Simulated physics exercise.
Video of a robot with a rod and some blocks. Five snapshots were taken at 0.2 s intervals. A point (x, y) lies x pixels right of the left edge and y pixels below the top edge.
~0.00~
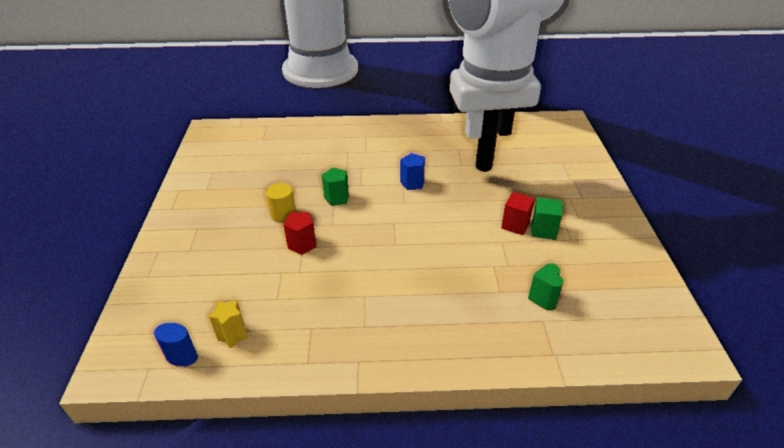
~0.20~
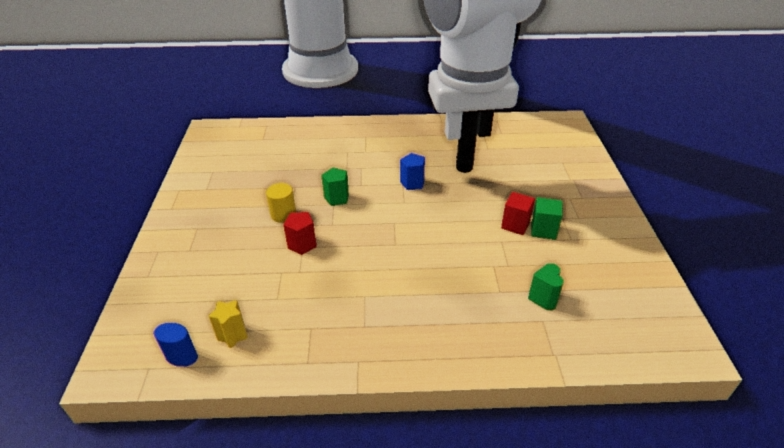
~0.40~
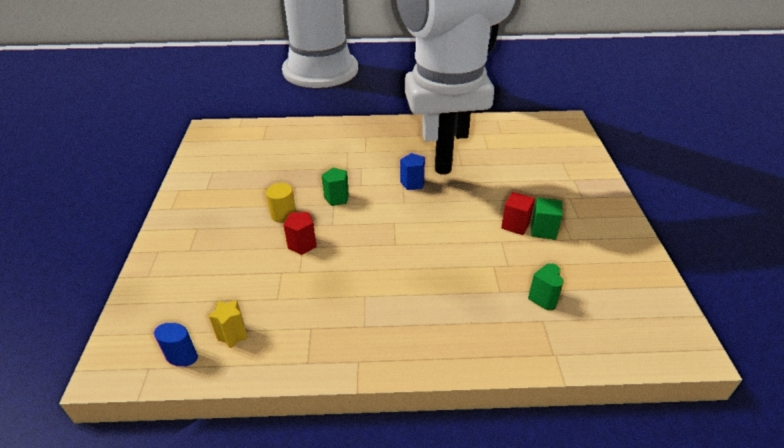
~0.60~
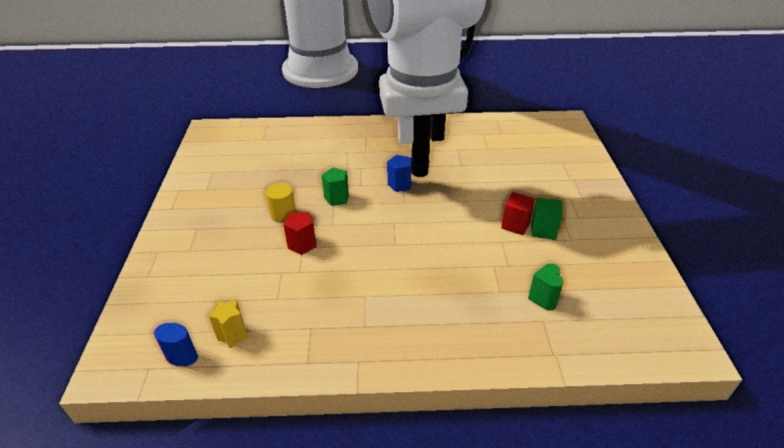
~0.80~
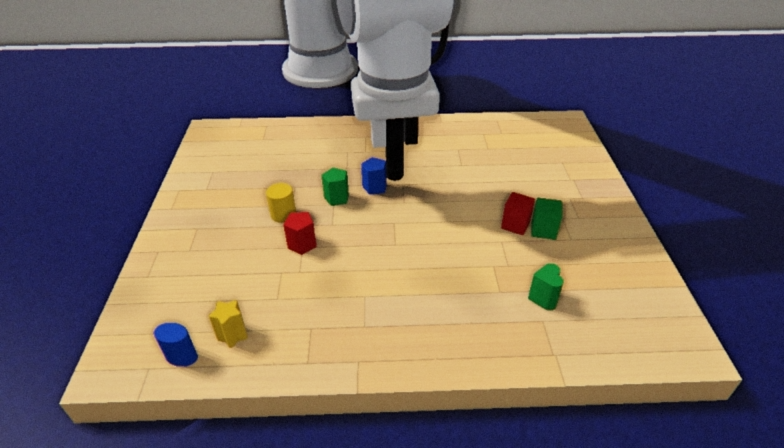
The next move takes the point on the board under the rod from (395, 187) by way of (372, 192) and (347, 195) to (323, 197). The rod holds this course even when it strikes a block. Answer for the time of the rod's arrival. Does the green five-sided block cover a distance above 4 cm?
Yes.
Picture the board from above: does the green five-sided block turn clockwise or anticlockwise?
Looking from above, the answer is counterclockwise.
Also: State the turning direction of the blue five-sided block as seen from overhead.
Top view: Clockwise.
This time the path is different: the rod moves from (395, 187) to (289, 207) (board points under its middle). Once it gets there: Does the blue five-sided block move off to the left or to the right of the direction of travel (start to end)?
Towards the right-hand side.
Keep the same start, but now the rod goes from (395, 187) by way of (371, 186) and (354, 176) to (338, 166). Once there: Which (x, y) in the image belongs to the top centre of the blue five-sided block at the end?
At pixel (341, 163).
The first path, step by step. One third of the way, rod at (371, 181); green five-sided block at (329, 175), turned 15° anticlockwise; blue five-sided block at (350, 165), turned 15° clockwise.
Two thirds of the way, rod at (346, 185); green five-sided block at (322, 174), turned 60° anticlockwise; blue five-sided block at (334, 162), turned 45° clockwise.
At the end, rod at (321, 187); yellow cylinder not moved; green five-sided block at (299, 178), turned 85° anticlockwise; blue five-sided block at (329, 161), turned 75° clockwise.
